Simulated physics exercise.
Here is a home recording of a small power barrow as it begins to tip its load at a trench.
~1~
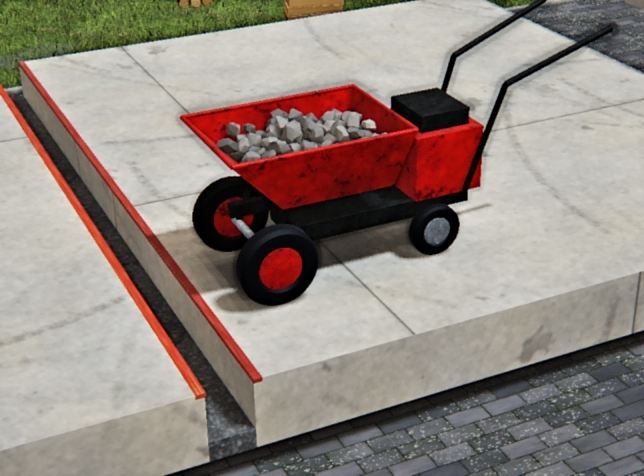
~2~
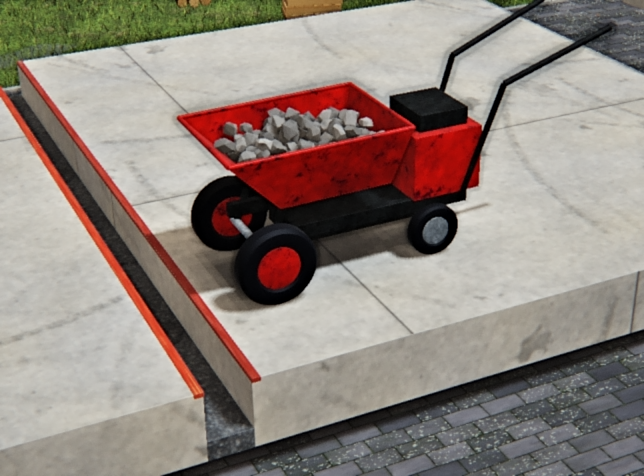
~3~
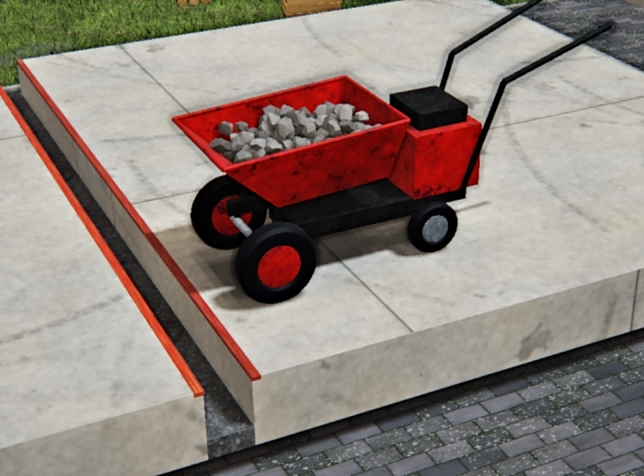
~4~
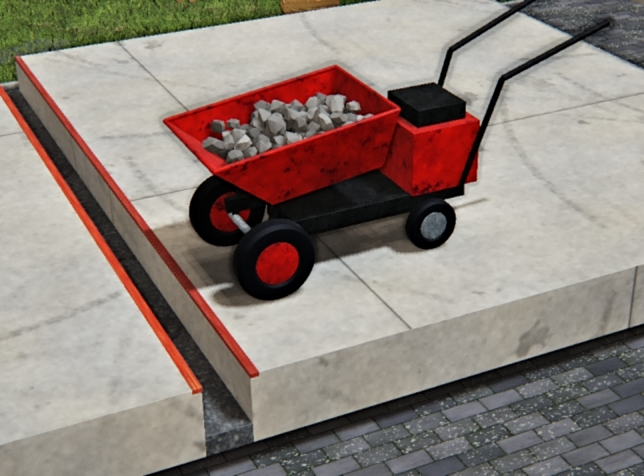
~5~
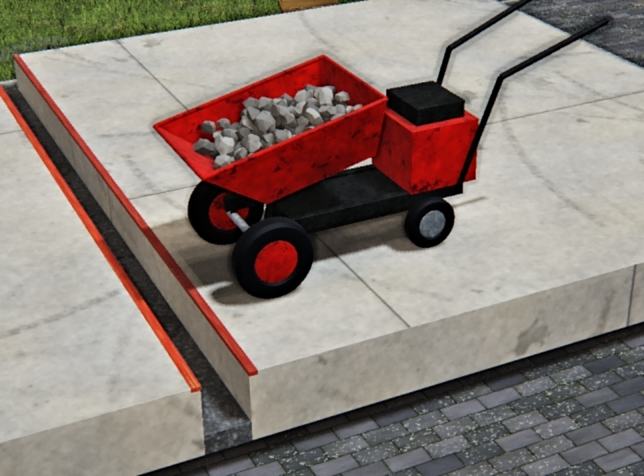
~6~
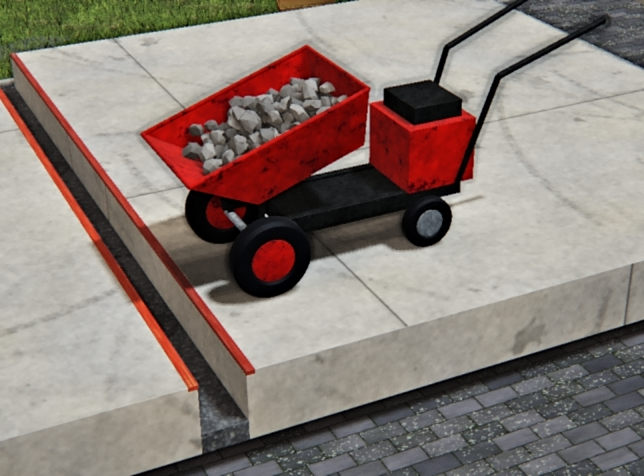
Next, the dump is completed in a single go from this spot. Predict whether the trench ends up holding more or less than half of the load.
The trench holds less than half.
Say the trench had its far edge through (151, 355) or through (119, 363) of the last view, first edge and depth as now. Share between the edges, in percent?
In order: 20 per cent, then 80 per cent.
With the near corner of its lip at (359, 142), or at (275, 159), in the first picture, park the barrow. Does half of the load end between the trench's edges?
Well, the first try gives a smaller portion, and the second gives the bigger portion.
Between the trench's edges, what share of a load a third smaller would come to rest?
Roughly 0 %.
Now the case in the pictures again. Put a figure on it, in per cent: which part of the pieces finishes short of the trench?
It works out to close to 0 per cent.
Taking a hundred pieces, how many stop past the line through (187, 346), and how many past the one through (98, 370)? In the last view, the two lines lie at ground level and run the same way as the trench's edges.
First roughly 70 percent, then 20 percent.
Just after the last frame, skip tipped steeply; every one in the skip.
A moment on, skip tipped steeply; the larger part in the skip; roughly a quarter beyond it; just a few falling.
Further on, skip tipped right over; roughly a quarter in the skip; just a few in or heaped over the trench; roughly two thirds beyond it.
When it is over, skip tipped right over; roughly a quarter in the skip; just a few in or heaped over the trench; roughly two thirds beyond it.
